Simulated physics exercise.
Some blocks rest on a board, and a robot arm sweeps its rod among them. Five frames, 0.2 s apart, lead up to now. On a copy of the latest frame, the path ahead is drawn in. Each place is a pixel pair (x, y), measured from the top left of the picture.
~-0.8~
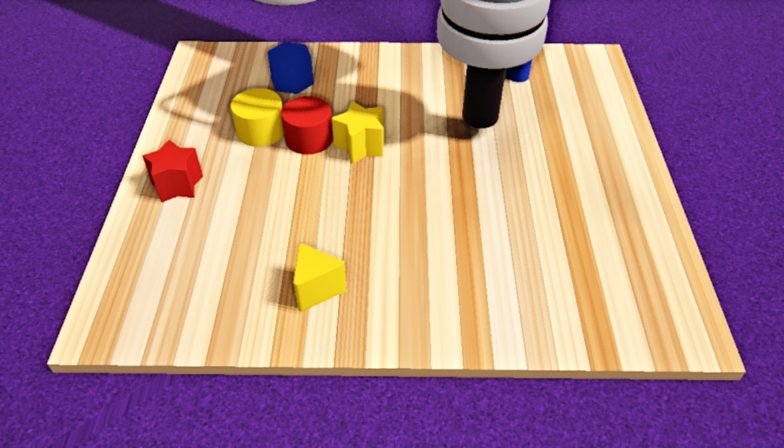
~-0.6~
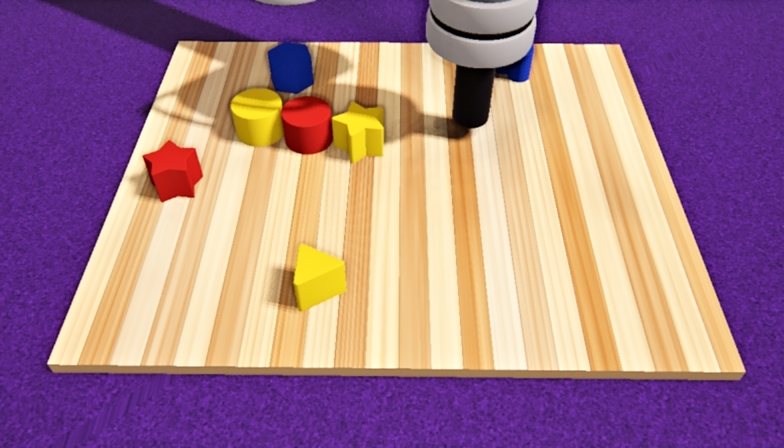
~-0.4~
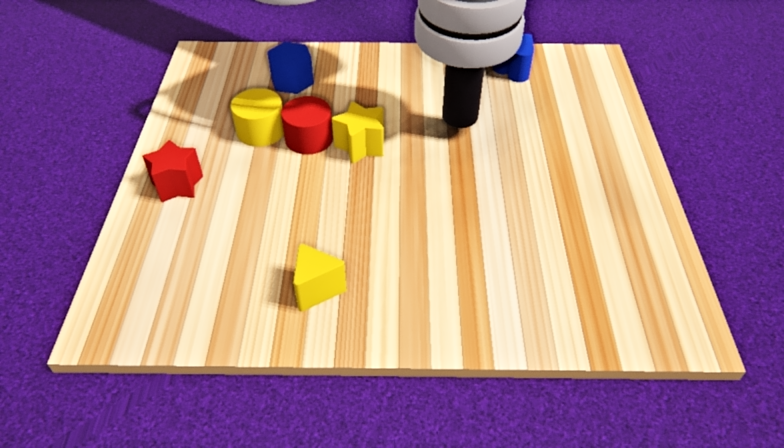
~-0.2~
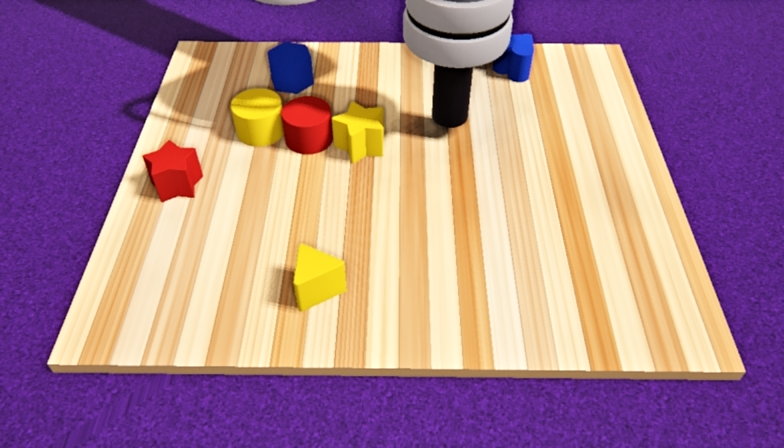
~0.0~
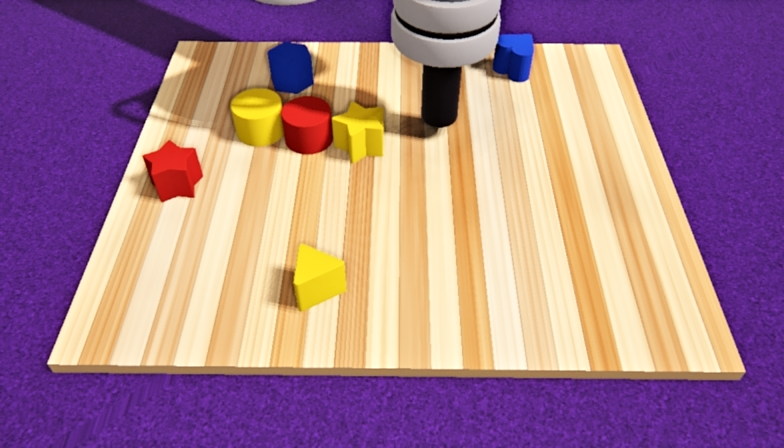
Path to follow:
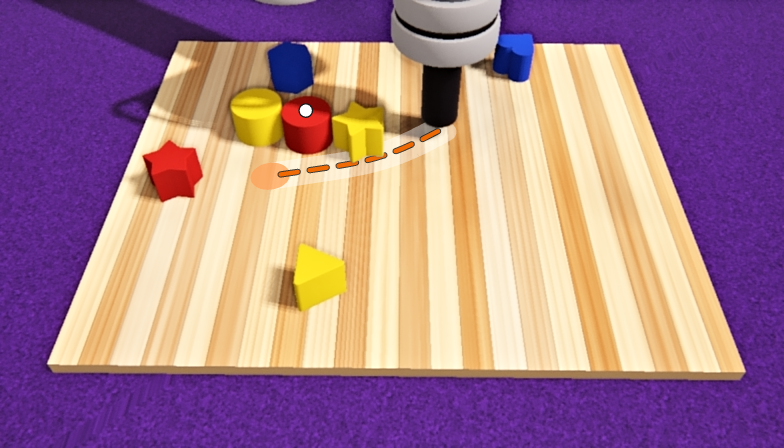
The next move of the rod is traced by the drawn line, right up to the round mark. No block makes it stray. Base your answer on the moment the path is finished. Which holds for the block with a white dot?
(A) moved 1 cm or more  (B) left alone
A.
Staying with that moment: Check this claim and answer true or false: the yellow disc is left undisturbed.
The statement is incorrect.
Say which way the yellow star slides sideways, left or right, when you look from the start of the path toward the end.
My answer: Right.
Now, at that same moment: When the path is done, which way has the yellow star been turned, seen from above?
It is turned clockwise.
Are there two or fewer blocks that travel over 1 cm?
That would be a no.
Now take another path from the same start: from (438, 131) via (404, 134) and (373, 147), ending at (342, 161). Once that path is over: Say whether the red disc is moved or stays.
Shifted.
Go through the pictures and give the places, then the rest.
The first frame shows tip of the rod (480, 119), middles of tops, red star (169, 157), yellow disc (256, 103), red disc (306, 111), yellow star (360, 118).
The second frame shows rod (470, 119), nothing pushed.
The third frame shows rod (460, 118), nothing pushed.
The fourth frame shows rod (450, 118), nothing pushed.
The fifth frame shows rod (439, 118), red star (169, 157), yellow disc (256, 103), red disc (306, 111), yellow star (360, 118).
The line goes from (438, 131) through (362, 161) to (270, 176); the dot is on the red disc.
On the path given first. One third of the way, rod (389, 141); red disc (303, 110); yellow star (352, 119), turned 15° clockwise.
Two thirds of the way, rod (330, 154); yellow disc (219, 93); red disc (265, 101); yellow star (303, 122), turned 45° clockwise.
At the end, rod (268, 163); red star unmoved; yellow disc (215, 92); red disc (263, 97); yellow star (286, 119), turned 90° clockwise.
